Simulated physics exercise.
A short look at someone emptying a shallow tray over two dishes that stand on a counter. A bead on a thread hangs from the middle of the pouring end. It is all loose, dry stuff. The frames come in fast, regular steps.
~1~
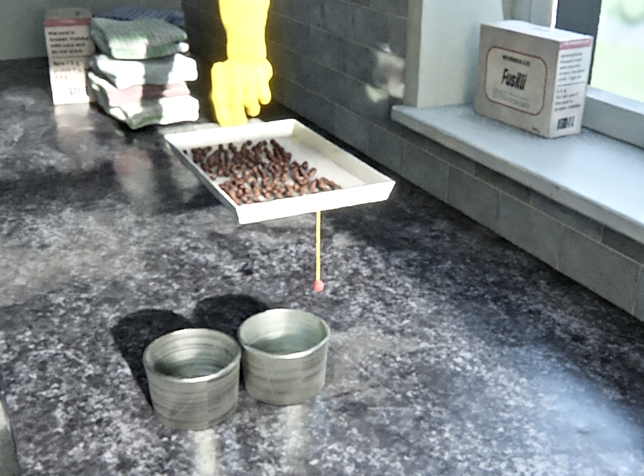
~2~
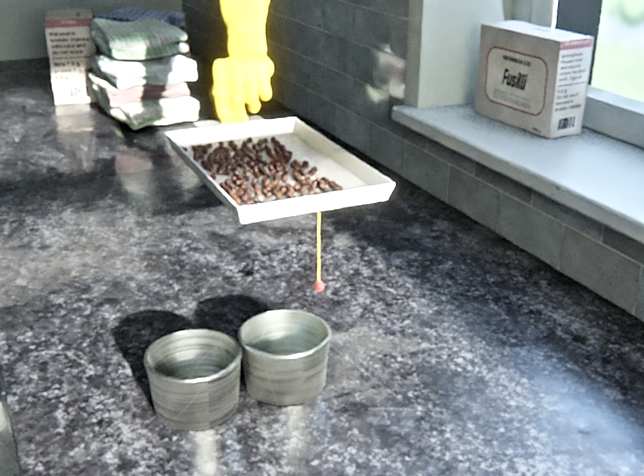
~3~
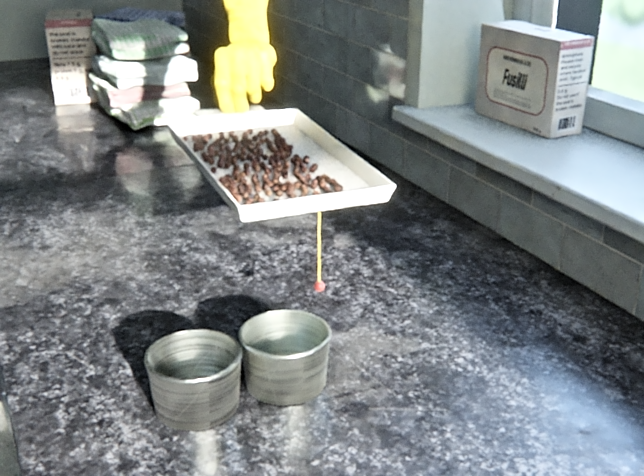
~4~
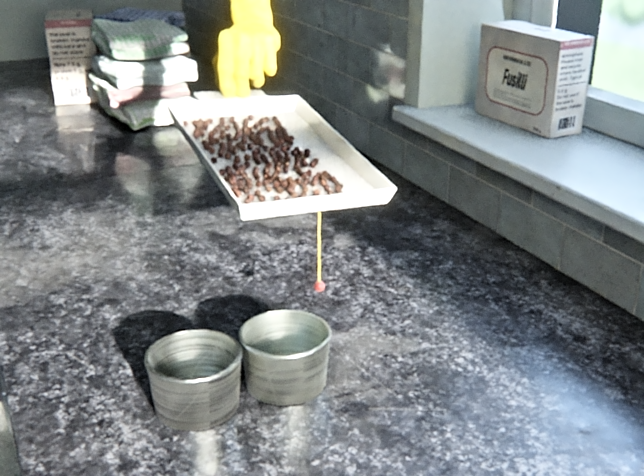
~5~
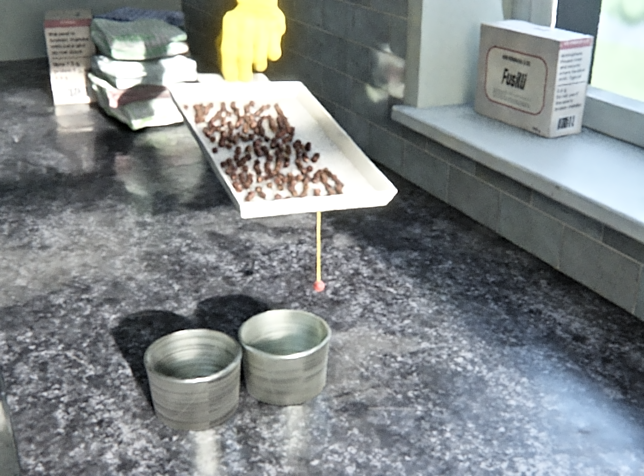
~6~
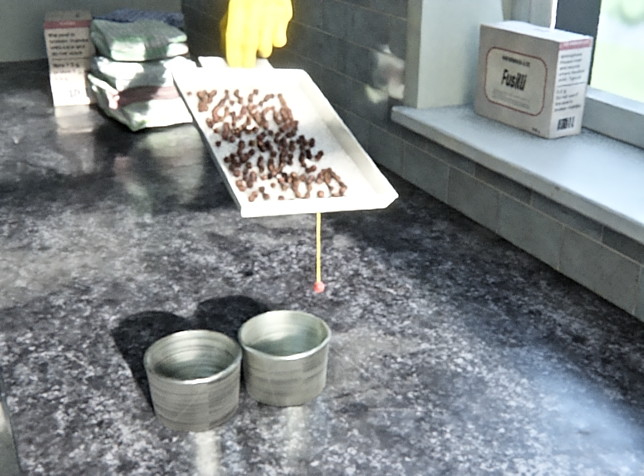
A yellow-gloved hand steadily raises the back of a shallow white tray of brown berries.
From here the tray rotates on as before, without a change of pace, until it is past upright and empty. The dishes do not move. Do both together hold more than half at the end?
The two hold only the smaller part of the load.
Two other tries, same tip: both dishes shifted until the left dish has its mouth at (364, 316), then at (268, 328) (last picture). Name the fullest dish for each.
At the first place the left one, at the second the right one.
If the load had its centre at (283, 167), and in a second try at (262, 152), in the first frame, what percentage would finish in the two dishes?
First some 0, then 0 per cent.
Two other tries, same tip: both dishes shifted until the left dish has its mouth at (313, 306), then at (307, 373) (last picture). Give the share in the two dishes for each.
First some 70, then 0 per cent.
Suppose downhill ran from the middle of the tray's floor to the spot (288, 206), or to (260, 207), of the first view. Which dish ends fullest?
The first try: The dish on the right. The second: The right one.
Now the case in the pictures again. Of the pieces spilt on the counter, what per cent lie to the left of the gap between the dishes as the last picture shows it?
Some 0 per cent.
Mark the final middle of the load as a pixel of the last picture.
Around (408, 352).
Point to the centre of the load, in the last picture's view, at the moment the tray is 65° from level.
At about (358, 201).
Shortly afterwards, tray tipped steeply; the bulk on the tray; a little outside both; near a quarter in the air.
Next, tray tipped past a quarter turn; a little on the tray; the bulk outside both; near a quarter in the air.
Some moments later, tray tipped past a quarter turn; only a few in the right dish; all but a few outside both.
In the end, tray tipped past a quarter turn; none at all in the left dish; only a few in the right dish; all but a few outside both.
